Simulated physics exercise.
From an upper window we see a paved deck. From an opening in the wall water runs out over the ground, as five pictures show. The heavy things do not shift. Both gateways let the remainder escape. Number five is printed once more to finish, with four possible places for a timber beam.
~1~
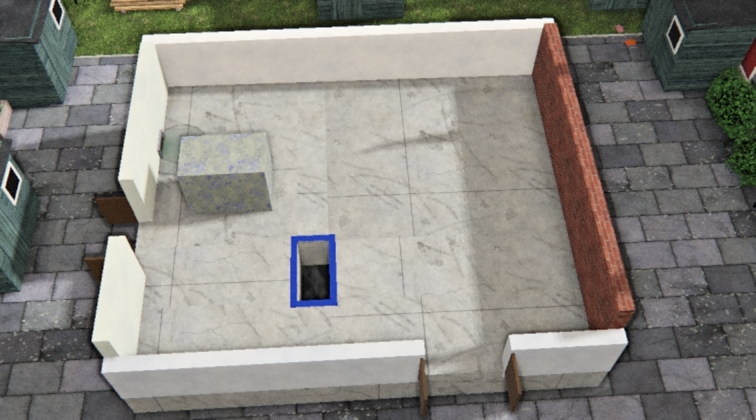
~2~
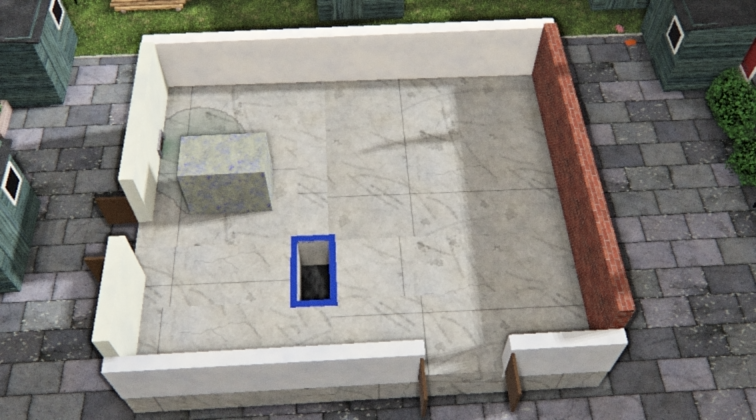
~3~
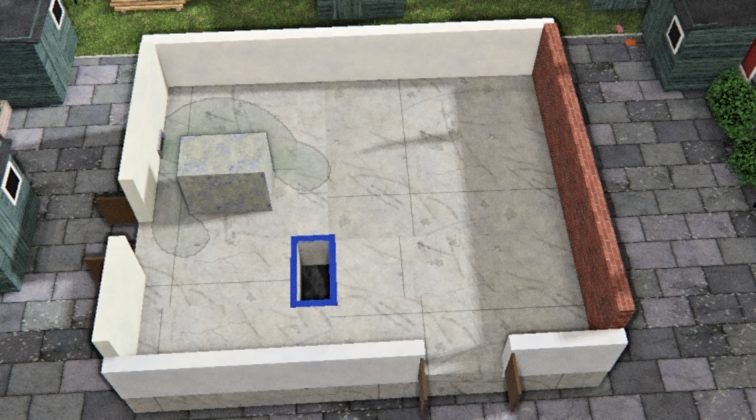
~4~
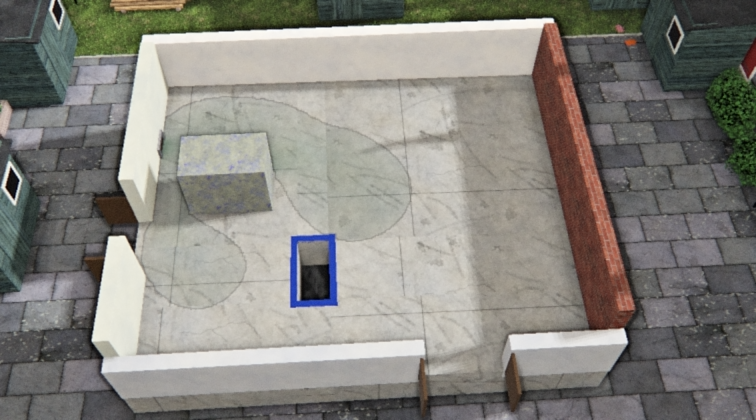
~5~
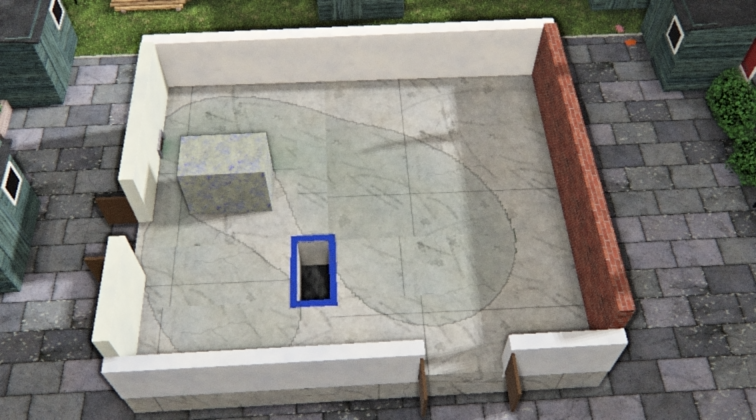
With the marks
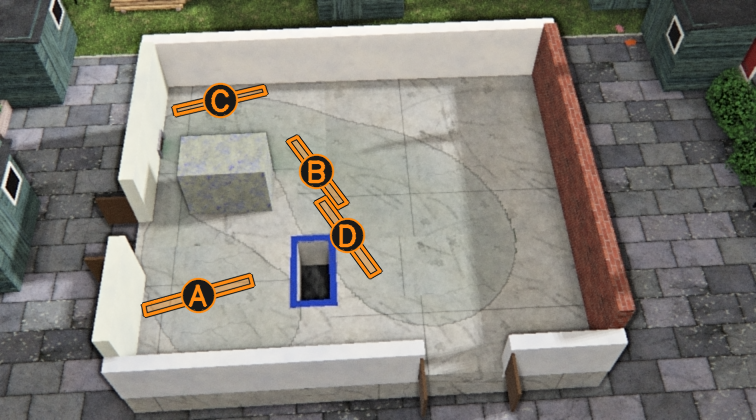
Clear water spreading from the left wall around a stone block and across a walled, paved deck, the blue-edged drain pit still dry.
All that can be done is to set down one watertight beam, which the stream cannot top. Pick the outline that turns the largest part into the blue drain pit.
It is B.
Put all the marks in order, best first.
B, A, D, C.
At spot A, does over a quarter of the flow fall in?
No.
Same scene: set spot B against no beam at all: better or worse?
Better.
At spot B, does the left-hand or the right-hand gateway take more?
The right one.
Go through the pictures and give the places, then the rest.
Outfall at (160, 144); blue drain pit at (313, 270); open gate at (461, 359); open gate at (149, 248); 2 % of the ground under water, visible out to (190, 126); blue drain pit still dry, in the first picture.
In the second picture, 6 % of the ground under water, visible out to (237, 125); blue drain pit still dry.
In the third picture, 12 % of the ground under water, visible out to (321, 169); blue drain pit still dry.
In the fourth picture, 24 % of the ground under water, visible out to (399, 209); blue drain pit still dry.
In the fifth picture, 44 % of the ground under water, visible out to (509, 251); blue drain pit still dry.
In orange, A from (144, 310) to (251, 280); B from (292, 139) to (342, 205); C from (174, 110) to (264, 90); D from (320, 200) to (375, 273).
If A is chosen, about 19 % of the stream goes into the blue drain pit, about 78 % out by the gates.
If B is chosen, about 33 % of the stream goes into the blue drain pit, about 59 % out by the gates.
If C is chosen, about 5 % of the stream goes into the blue drain pit, about 92 % out by the gates.
If D is chosen, about 8 % of the stream goes into the blue drain pit, about 88 % out by the gates.
